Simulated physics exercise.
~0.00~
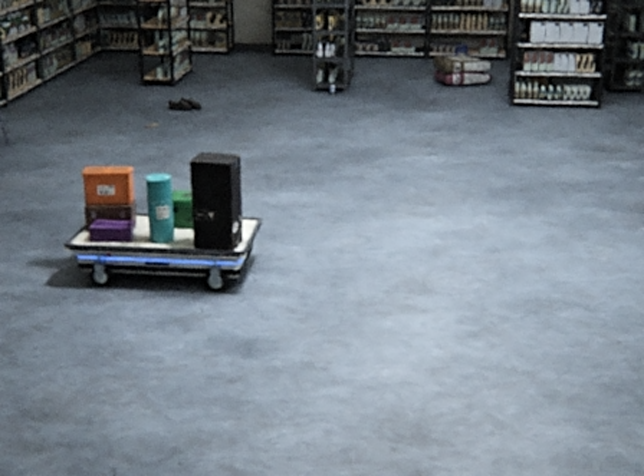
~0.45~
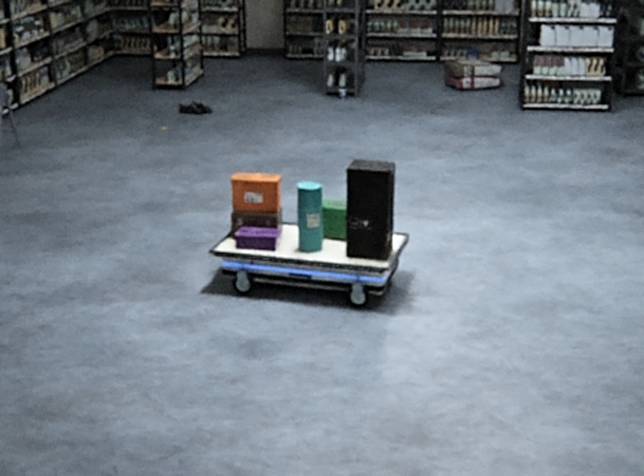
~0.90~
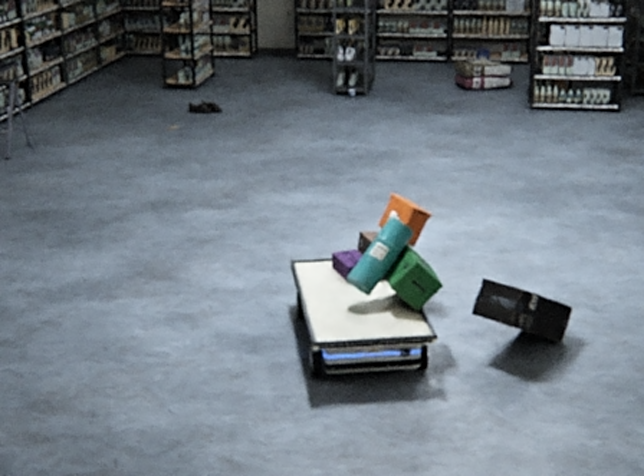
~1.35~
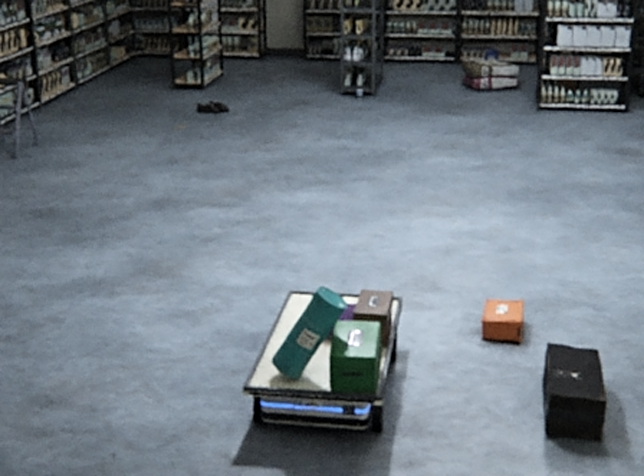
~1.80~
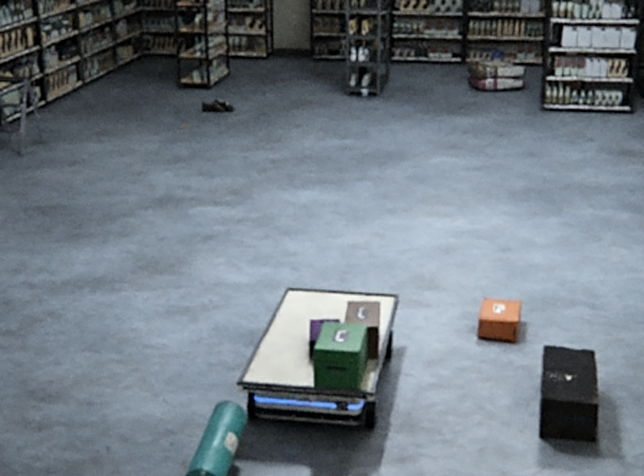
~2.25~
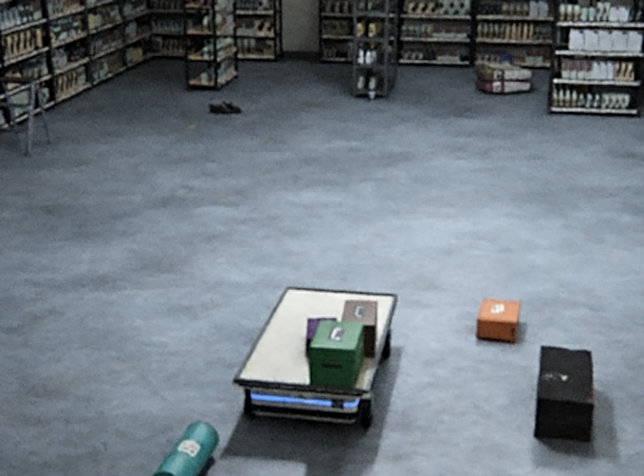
In a storeroom lined with shelves, a loaded cart rolled right and swung sharply toward the viewer, throwing off the black box and orange tote, then the turquoise canister, before stopping with the green, brown and purple boxes still aboard.
